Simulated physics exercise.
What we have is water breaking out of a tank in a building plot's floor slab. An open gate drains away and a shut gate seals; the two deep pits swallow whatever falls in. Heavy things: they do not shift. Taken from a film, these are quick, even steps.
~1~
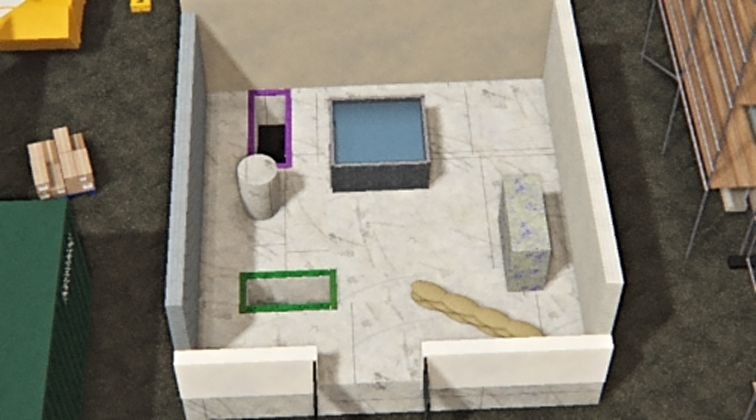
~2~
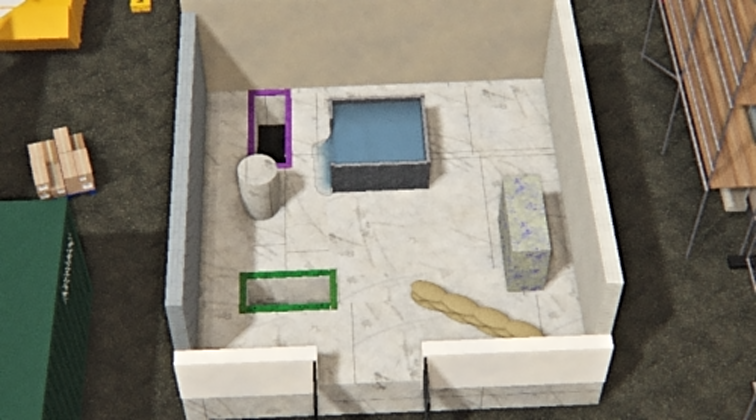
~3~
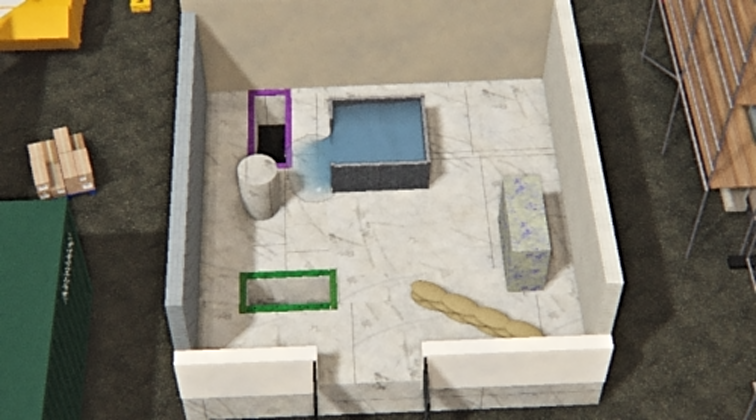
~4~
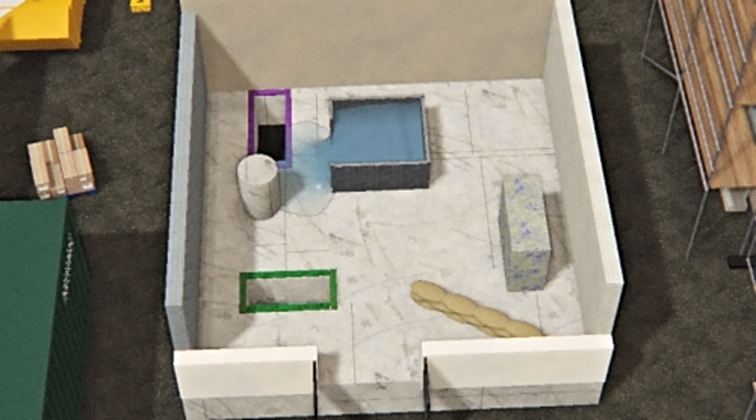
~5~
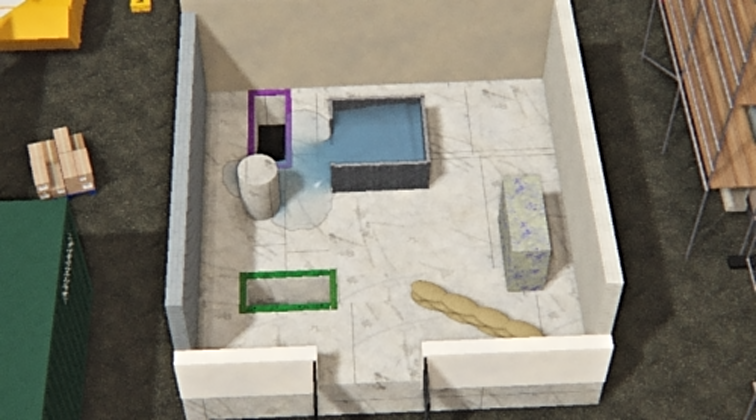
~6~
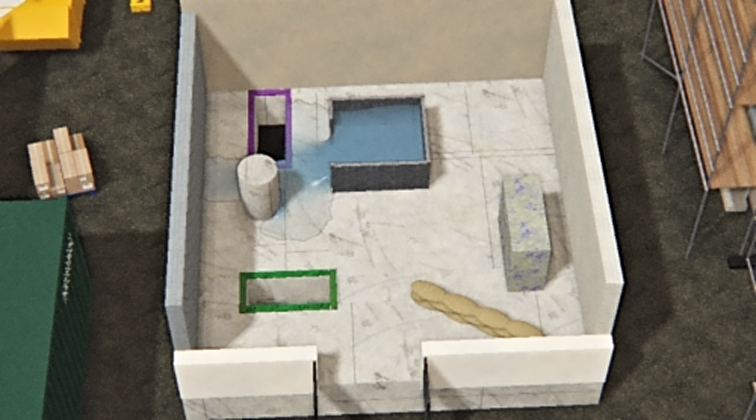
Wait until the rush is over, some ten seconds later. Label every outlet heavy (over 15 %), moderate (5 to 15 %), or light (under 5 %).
Labels: Gate - light, purple pit - heavy, green pit - moderate.
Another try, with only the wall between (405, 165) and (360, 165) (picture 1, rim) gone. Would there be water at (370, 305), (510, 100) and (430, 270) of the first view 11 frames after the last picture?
The first would be drenched, the second still unwetted and the third drenched.
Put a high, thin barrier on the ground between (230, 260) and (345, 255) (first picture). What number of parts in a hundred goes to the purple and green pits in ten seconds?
Estimated shares: Purple 55 percent, green 0 percent.
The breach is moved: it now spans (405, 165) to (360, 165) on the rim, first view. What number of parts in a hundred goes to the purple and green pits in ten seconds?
Approximately, purple takes 0 % and green takes 10 %.
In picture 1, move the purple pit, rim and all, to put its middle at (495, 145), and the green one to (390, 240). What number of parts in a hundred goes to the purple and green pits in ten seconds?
Looks like purple collects 10 percent and green collects 0 percent.
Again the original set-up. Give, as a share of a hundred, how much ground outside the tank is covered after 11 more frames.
Close to 25 percent, by my reckoning.
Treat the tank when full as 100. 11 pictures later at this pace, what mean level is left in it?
About 38 per cent.
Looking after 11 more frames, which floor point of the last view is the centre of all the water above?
I reckon somewhere around (316, 172).
A moment on, water covers 15 % of the floor; the gate 0 %, the purple pit 14 %, the green pit 0 %.
Next, water covers 25 % of the floor; the gate 0 %, the purple pit 22 %, the green pit 4 %.
Then, water covers 25 % of the floor; the gate 0 %, the purple pit 32 %, the green pit 7 %.
Later, water covers 40 % of the floor; the gate 0 %, the purple pit 45 %, the green pit 9 %.
In the end, water covers 50 % of the floor; the gate 1 %, the purple pit 53 %, the green pit 9 %.
